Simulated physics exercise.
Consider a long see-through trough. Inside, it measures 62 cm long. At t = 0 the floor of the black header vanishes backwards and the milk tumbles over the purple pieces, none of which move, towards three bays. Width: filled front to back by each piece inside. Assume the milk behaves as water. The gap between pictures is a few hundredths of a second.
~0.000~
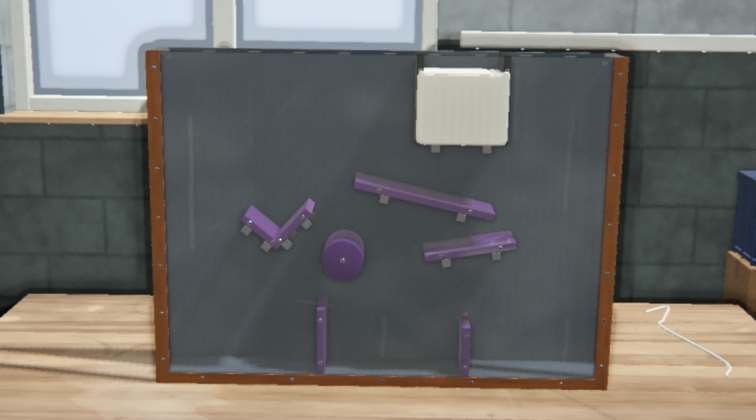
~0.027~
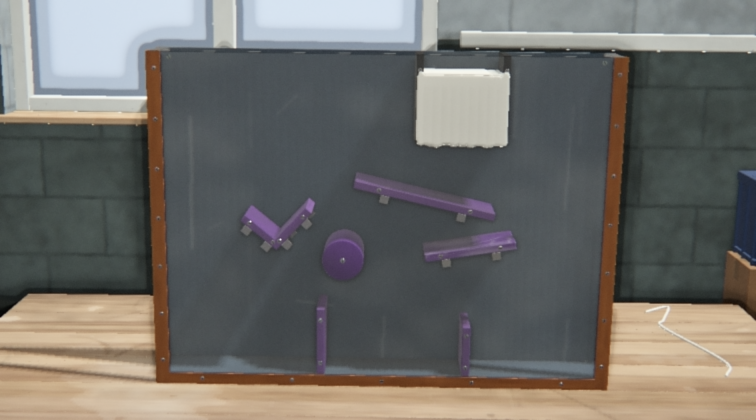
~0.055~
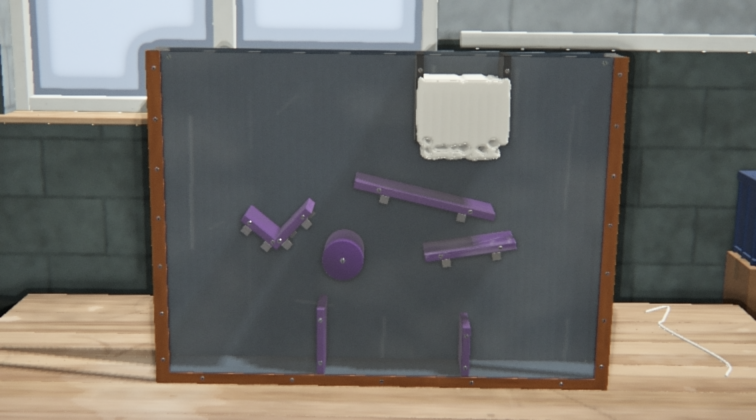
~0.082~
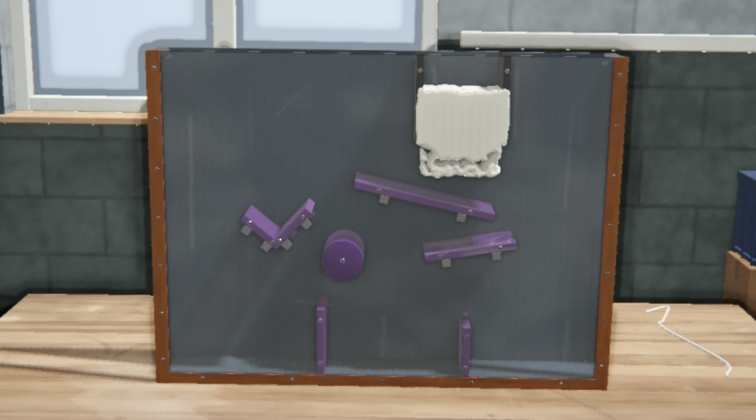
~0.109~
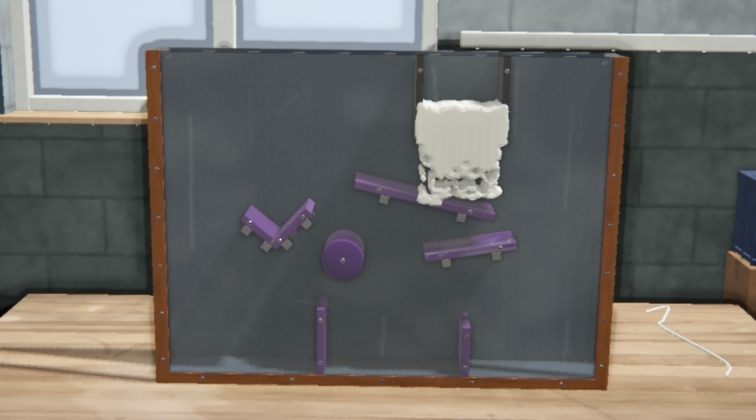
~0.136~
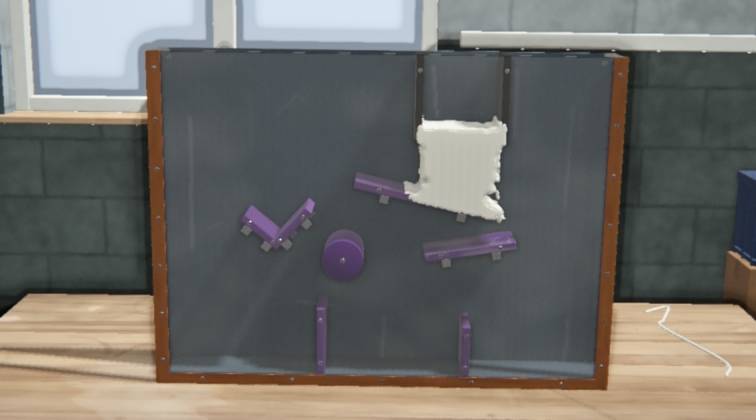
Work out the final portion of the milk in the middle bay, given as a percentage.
About 5 per cent ends in the middle bay.
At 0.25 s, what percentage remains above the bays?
Around 95 %.
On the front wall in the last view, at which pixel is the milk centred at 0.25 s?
Around (479, 221).
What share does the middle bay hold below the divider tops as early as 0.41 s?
Roughly 0 percent.
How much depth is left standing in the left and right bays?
0.5 and 4.0 cm, in that order.
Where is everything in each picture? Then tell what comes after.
In the first picture, the lowest milk is at (469, 139); its top is at (490, 76); the piece under the header is centred near (425, 201); divider tops at (320, 311) and (467, 329).
In the second picture, the lowest milk is at (441, 146); its top is at (460, 76).
In the third picture, the lowest milk is at (473, 158); its top is at (478, 82).
In the fourth picture, the lowest milk is at (440, 175); its top is at (446, 92); below the header it spans (423, 148) to (499, 173).
In the fifth picture, the lowest milk is at (472, 198); its top is at (494, 109); below the header it spans (421, 195) to (499, 166).
In the sixth picture, the lowest milk is at (499, 218); its top is at (451, 130); below the header it spans (418, 194) to (500, 212).
By 0.25 s the bays hold 0, 0 and 5 per cent, with 95 still above them.
By 0.41 s the bays hold 3, 0 and 50 per cent, with 47 still above them.
By 0.80 s the bays hold 16, 4 and 68 per cent, with 12 still above them.
At rest it is 16 per cent left, 5 middle, 75 right.
